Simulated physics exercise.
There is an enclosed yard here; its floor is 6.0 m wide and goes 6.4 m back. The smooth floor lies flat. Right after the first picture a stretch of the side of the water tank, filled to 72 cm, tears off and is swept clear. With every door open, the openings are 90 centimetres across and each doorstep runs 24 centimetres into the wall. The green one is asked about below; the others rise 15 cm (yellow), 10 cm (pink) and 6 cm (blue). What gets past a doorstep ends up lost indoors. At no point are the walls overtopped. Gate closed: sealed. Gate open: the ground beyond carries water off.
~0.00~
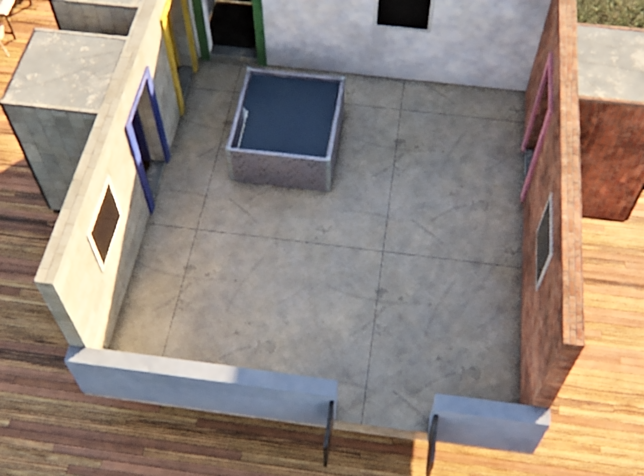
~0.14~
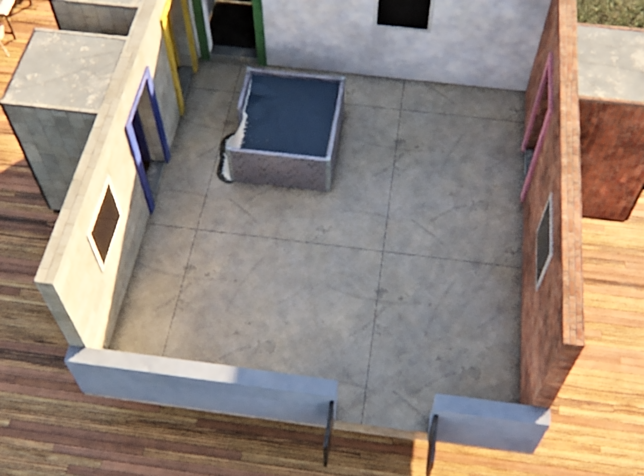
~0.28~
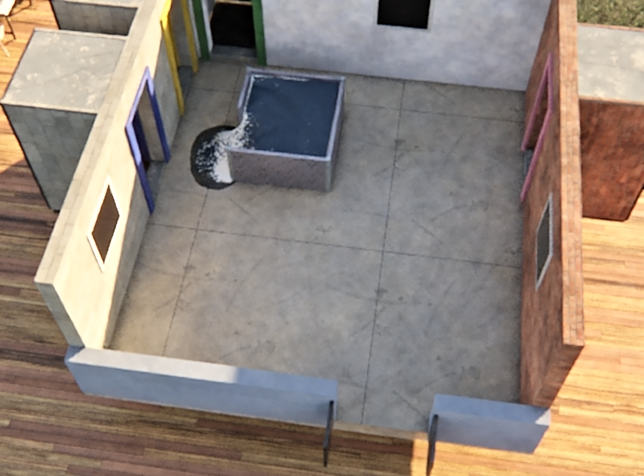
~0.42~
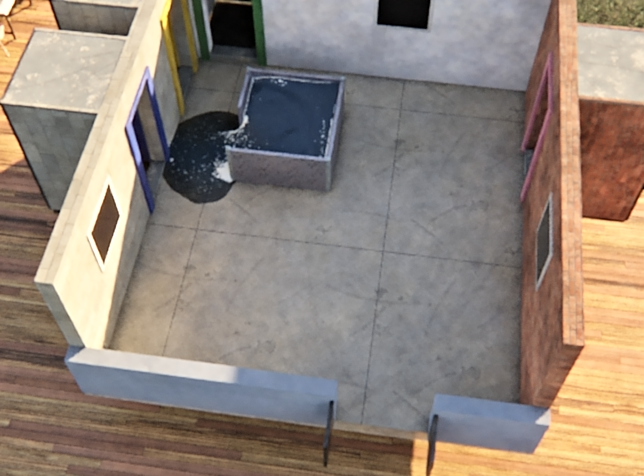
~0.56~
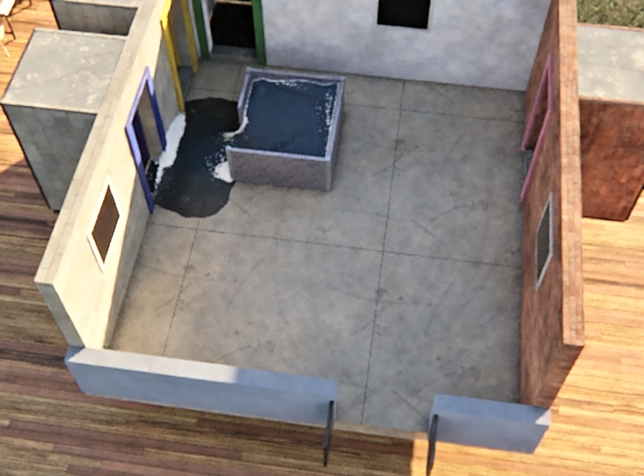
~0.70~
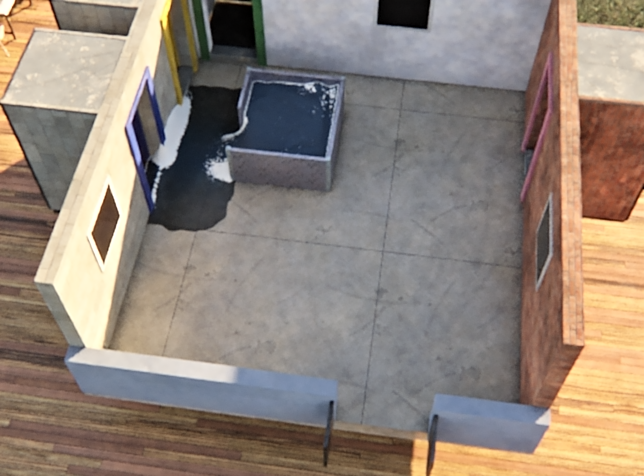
In a walled yard with a smooth grey floor, part of the water tank's left side broke away, and dark water poured out through the gap, spreading left to the blue door and then toward the viewer.
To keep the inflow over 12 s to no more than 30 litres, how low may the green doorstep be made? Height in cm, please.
No lower than about 18 cm.
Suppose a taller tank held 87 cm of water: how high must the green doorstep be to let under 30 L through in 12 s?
You'd need a step of close to 23 cm.
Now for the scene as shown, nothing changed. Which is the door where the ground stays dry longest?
The pink door.
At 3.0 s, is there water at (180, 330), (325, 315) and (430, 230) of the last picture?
1: Awash; 2: Unwetted; 3: Unwetted.
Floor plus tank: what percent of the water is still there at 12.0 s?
Remaining share: Around 72 %.
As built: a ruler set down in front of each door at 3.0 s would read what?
In cm - green: 19, yellow: 9, pink: 0, blue: 18.
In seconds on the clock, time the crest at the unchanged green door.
Approximately 2.0 s.
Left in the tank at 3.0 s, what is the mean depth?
It averages close to 27 centimetres.
After 1.4 s water covers 15 % of the floor, deepest (44 cm) near (181, 153); 14 cm at the green door, 0 litres in over its 14 cm doorstep.
After 3.0 s water covers 30 % of the floor, deepest (25 cm) near (170, 151); 19 cm at the green door, 48 litres in over its 14 cm doorstep.
After 12.0 s water covers 90 % of the floor, deepest (6 cm) near (451, 419); 4 cm at the green door, 62 litres in over its 14 cm doorstep.
At the green door as built, the water arrived by 1.4 s and peaked near 24 cm at 2.0 s.
With a doorstep of 15.5 cm, 46 litres would have come in within the 12 s; with 21 cm, 13 litres. So under 30 litres takes about 18 cm.
